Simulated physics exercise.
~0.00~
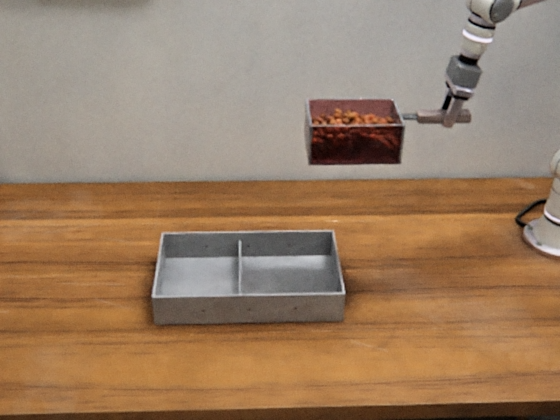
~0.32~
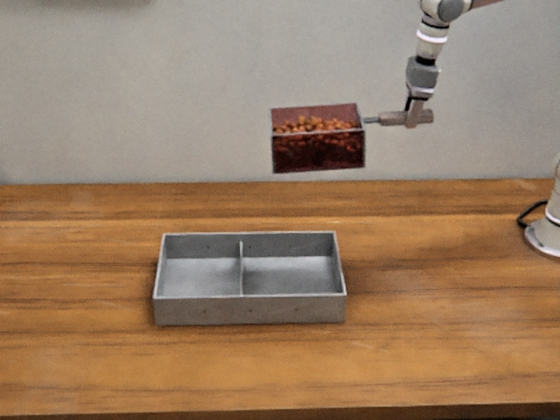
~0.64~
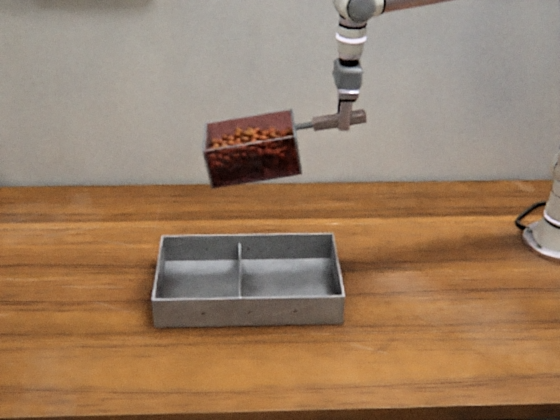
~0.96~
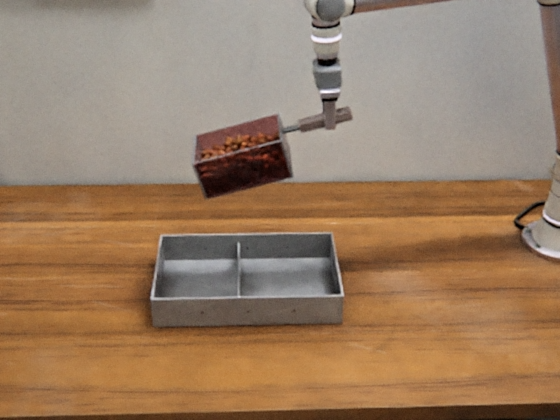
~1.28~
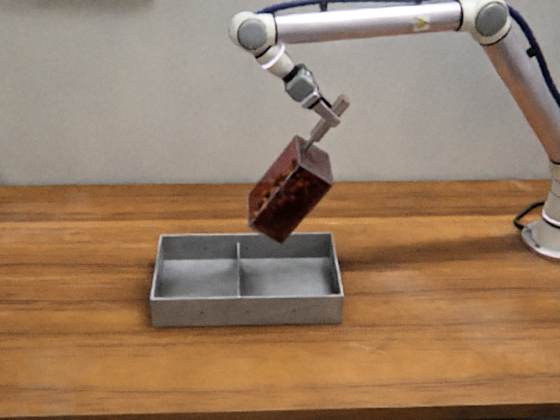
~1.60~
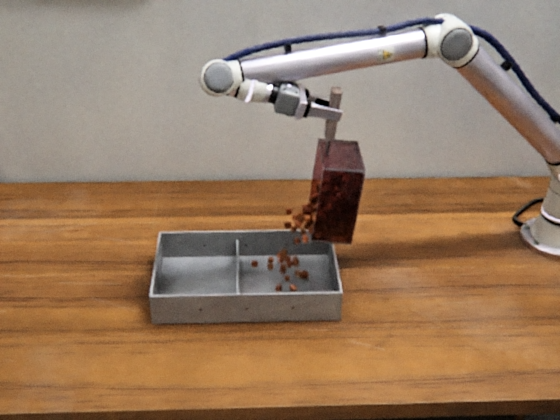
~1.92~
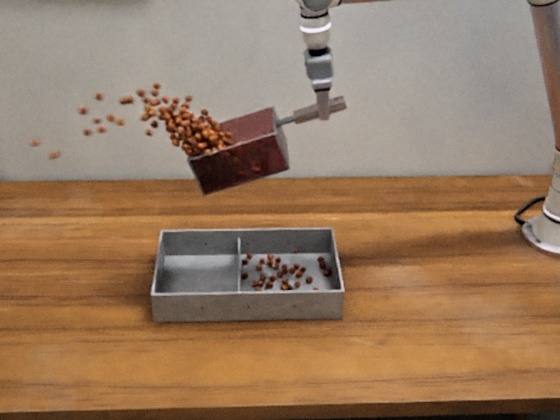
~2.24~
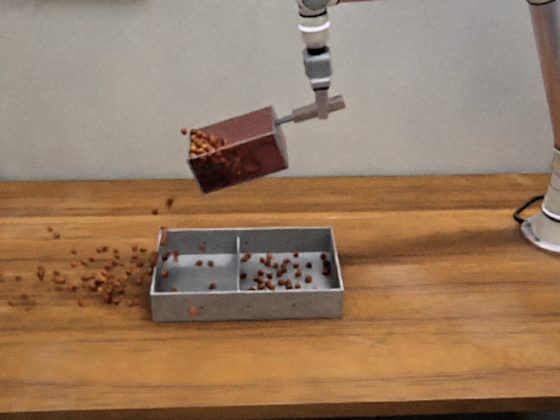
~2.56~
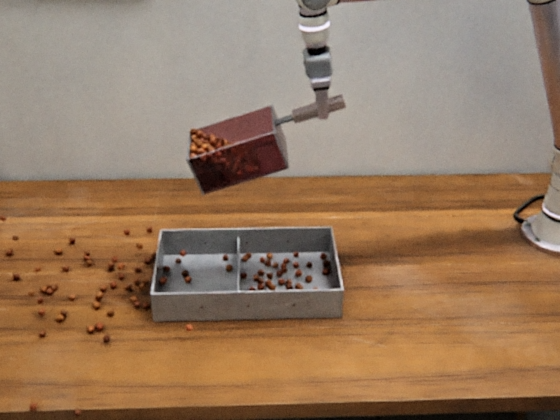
A robot arm carried a dark reddish box of hazelnuts left and tipped it steeply over a divided gray tray, dropping some in, then swung it back up, flinging many leftward onto the wooden table, and stopped with nuts still in the box.
